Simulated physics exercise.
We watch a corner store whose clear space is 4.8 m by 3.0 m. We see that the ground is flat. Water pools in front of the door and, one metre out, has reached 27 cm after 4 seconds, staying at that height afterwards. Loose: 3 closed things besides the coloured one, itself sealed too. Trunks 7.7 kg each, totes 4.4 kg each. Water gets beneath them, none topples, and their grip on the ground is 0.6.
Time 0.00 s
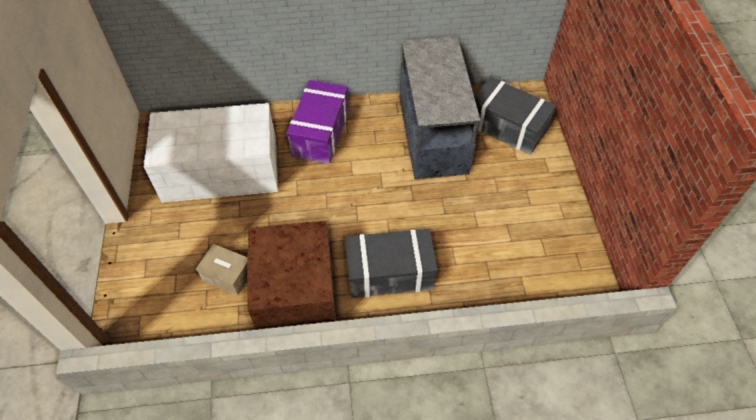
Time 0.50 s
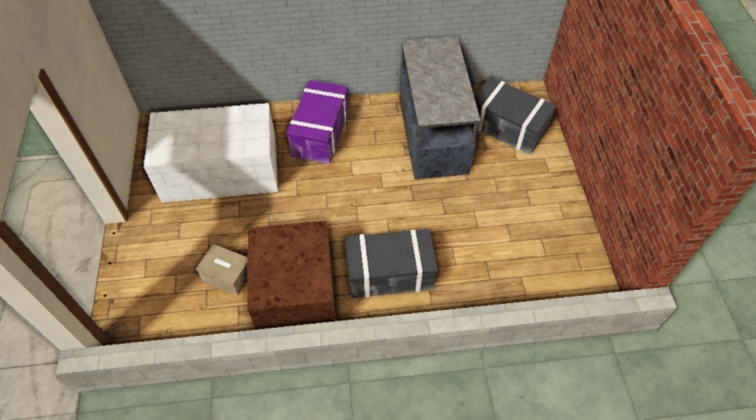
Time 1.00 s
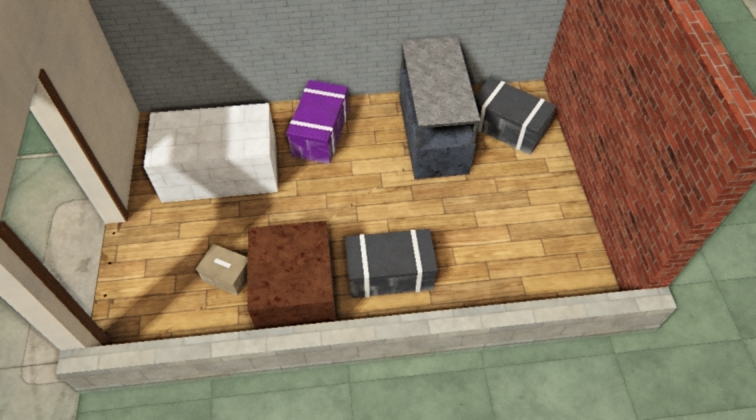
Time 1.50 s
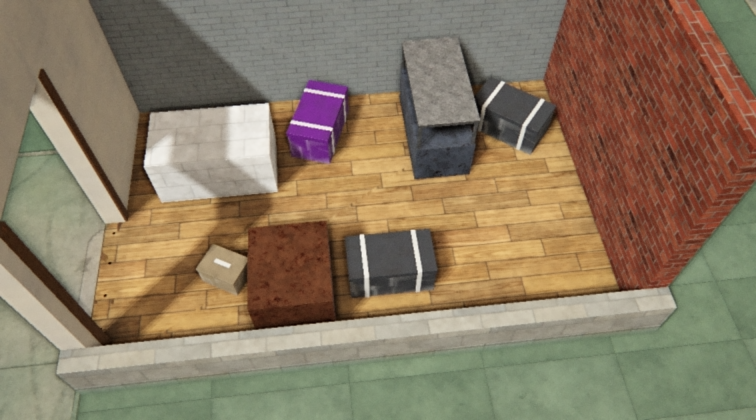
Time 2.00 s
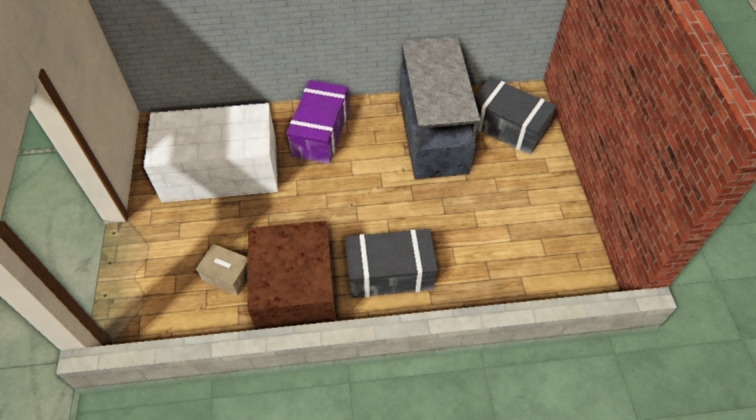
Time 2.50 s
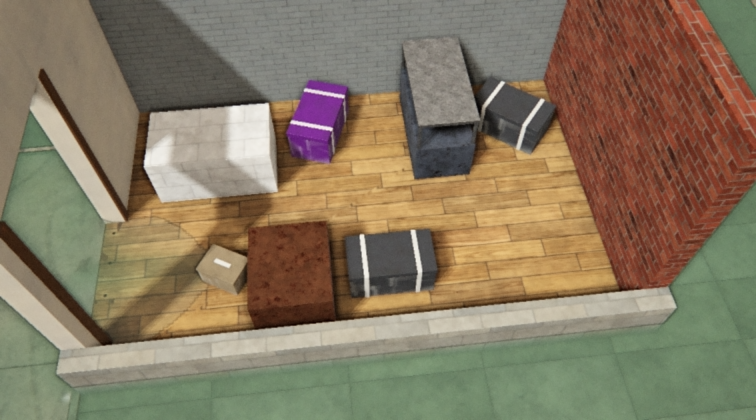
The clip shows a small walled room with a wooden floor, holding trunks, a small box and large blocks, as clear water spreads outside, then creeps through the left doorway onto the floorboards, while the objects stay still.
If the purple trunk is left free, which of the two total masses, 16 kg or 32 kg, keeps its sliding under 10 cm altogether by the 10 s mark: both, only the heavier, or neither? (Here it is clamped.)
Neither does.
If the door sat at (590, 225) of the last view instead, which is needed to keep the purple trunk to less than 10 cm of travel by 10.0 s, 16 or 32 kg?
Note: Neither mass keeps it.
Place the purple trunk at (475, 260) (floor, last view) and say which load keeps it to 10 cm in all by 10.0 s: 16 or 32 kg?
Neither is enough.
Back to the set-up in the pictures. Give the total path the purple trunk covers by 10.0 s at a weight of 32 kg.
The total path comes to around 30 cm.
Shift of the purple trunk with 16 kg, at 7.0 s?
Roughly 10 cm.
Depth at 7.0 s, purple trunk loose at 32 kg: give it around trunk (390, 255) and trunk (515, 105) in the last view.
About 4 and 2 cm.
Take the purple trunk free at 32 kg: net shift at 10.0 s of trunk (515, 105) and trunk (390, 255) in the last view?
Net displacement, in order: 20 cm; 20 cm.
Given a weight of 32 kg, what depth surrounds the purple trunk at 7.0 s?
Something like 6 centimetres.
After 3.5 s the purple trunk would be 0 cm from its start with 16 kg and 0 cm from its start with 32 kg; 0 cm of water round it then.
After 4.5 s the purple trunk would be 0 cm from its start with 16 kg and 0 cm from its start with 32 kg; 1 cm of water round it then.
After 7.0 s the purple trunk would be 9 cm from its start with 16 kg and 0 cm from its start with 32 kg; 6 cm of water round it then.
After 10.0 s the purple trunk would be 29 cm from its start with 16 kg and 28 cm from its start with 32 kg; 9 cm of water round it then.
